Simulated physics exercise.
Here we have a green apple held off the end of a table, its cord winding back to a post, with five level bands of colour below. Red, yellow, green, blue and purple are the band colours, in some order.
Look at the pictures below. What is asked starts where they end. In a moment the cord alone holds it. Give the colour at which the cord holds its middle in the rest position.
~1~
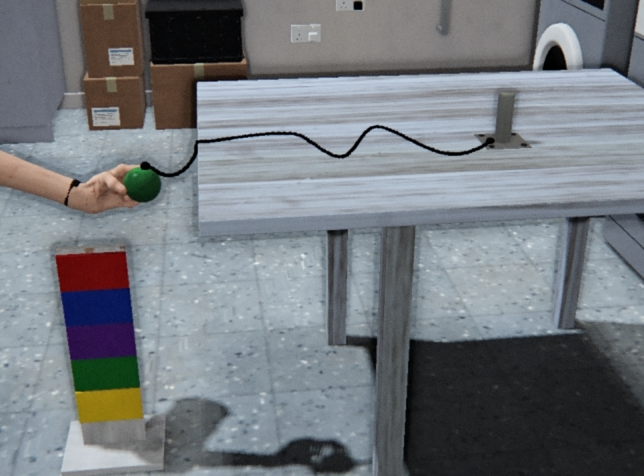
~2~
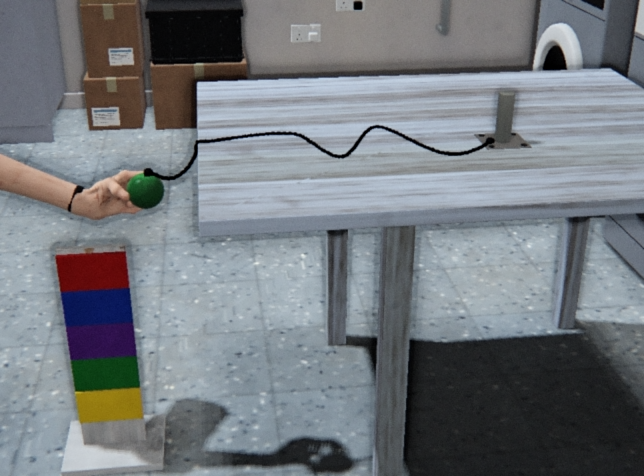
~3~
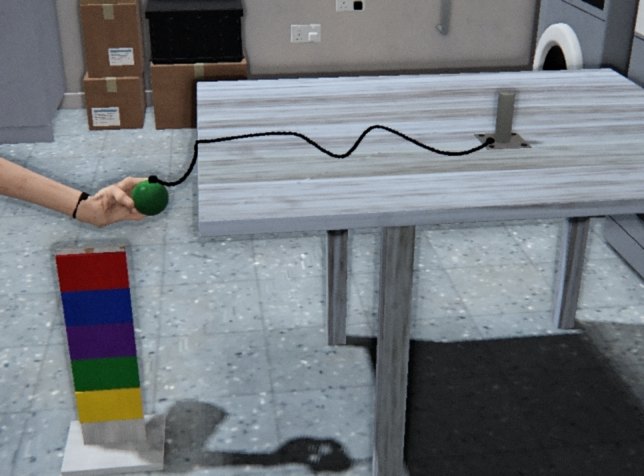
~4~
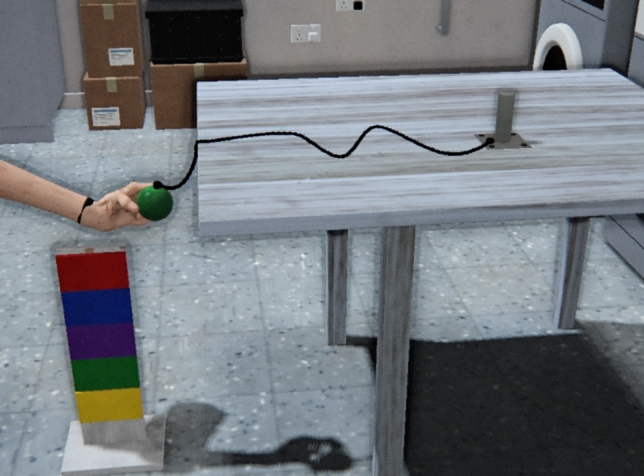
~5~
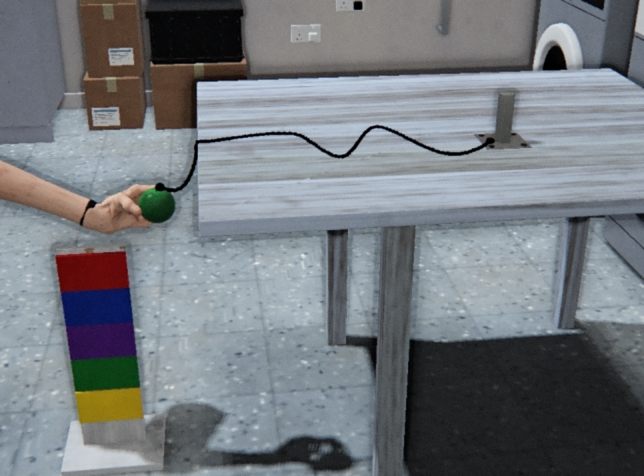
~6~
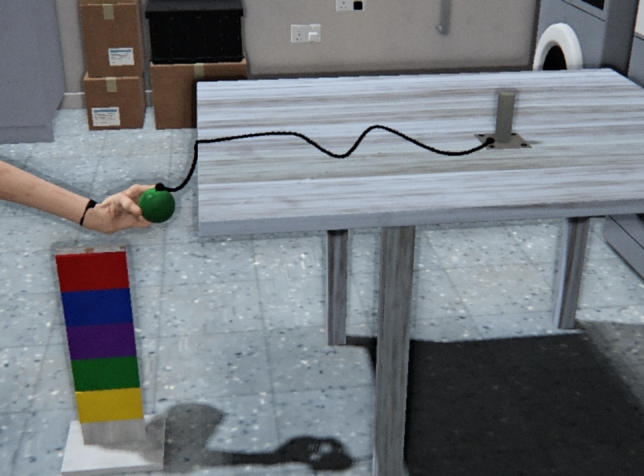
The cord holds it at green.
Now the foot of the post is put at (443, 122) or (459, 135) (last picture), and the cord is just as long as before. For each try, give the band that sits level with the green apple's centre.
Answer, in order: Yellow, yellow.
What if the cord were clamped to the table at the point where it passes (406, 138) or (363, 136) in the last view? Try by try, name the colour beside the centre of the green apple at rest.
First try purple, second try blue.
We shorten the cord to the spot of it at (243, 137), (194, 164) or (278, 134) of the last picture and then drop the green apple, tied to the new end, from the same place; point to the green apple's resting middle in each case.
In turn, (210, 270) for the first, (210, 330) for the second and (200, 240) for the third.
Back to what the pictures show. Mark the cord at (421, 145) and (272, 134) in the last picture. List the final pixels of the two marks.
One finishes at (392, 142) and the other at (205, 225).
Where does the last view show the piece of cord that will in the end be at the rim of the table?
It's the piece you see at (324, 151).
A little later, apple near (206, 345); level with purple.
Next, apple near (213, 365); level with green.
When it is over, apple near (214, 365); level with green. The cord holds its middle at green.
